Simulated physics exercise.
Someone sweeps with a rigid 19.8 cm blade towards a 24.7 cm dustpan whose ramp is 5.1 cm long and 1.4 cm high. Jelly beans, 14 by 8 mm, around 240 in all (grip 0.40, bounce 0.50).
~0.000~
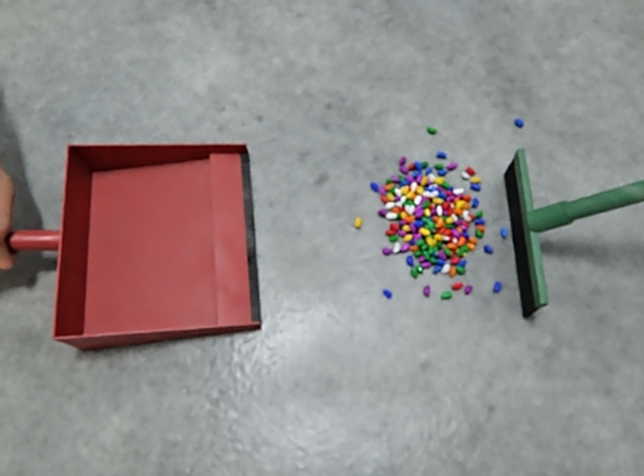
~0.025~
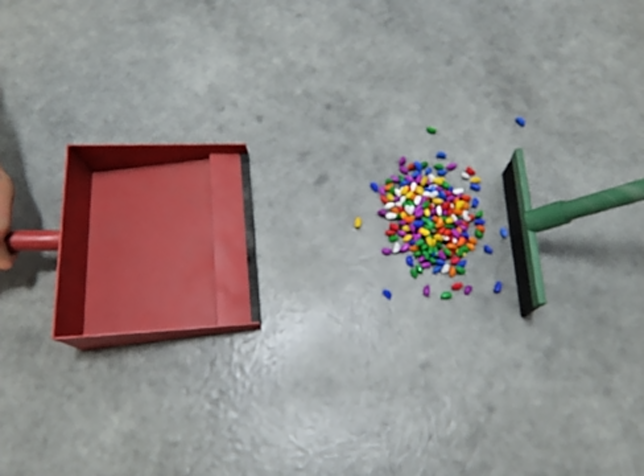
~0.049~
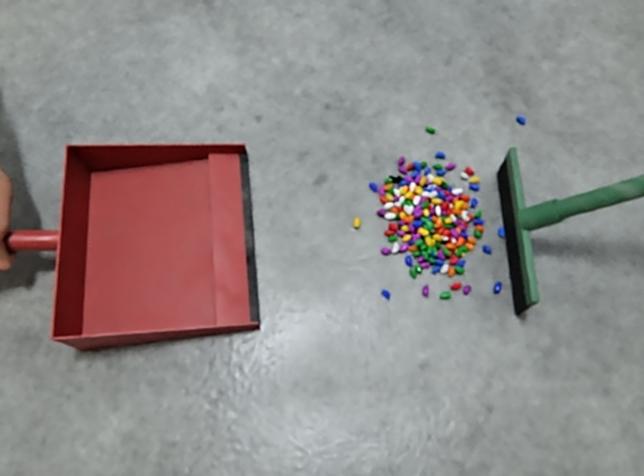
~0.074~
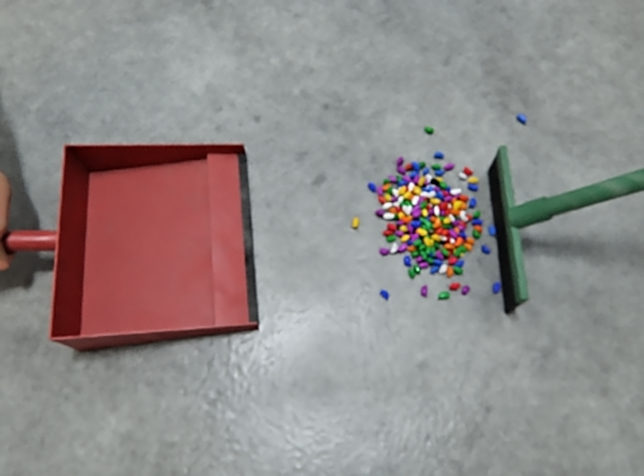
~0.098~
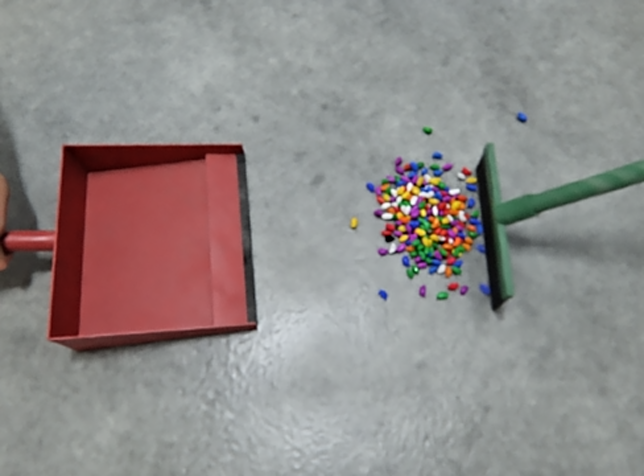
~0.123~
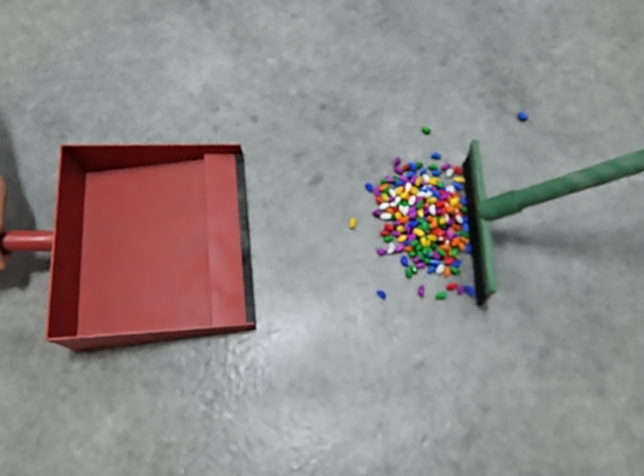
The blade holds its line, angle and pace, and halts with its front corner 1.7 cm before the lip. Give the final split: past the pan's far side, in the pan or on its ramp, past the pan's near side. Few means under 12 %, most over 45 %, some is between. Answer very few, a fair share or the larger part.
Far side a fair share, pan a fair share, near side very few.
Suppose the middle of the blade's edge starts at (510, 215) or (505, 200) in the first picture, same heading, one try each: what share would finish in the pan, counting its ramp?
About 25 and 15 per cent.
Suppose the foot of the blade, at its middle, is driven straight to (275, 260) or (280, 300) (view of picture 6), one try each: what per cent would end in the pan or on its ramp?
Some 30 and 20 per cent.
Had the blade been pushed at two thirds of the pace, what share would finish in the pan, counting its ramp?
In that case some 30 per cent.
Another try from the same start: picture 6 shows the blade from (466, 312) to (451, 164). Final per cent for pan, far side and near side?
Pan 45, far 10, near 5.
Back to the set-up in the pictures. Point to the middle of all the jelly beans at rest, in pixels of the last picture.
At about (245, 181).
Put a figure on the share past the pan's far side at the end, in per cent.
Some 25 per cent.
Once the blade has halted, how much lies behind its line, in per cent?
Roughly 15 per cent.
After 0.33 s, middle of the blade 16 cm from the lip; 0 % over the lip, far side 5 %, near side 0 %.
After 0.47 s, middle of the blade 7 cm from the lip; 0 % over the lip, far side 15 %, near side 0 %.
After 0.74 s, middle of the blade 3 cm from the lip; 35 % over the lip, far side 25 %, near side 0 %.
At rest (2.2 s), far side 25 %, pan 30 %, near side 0 %, in front of the lip or behind the blade 40 %.
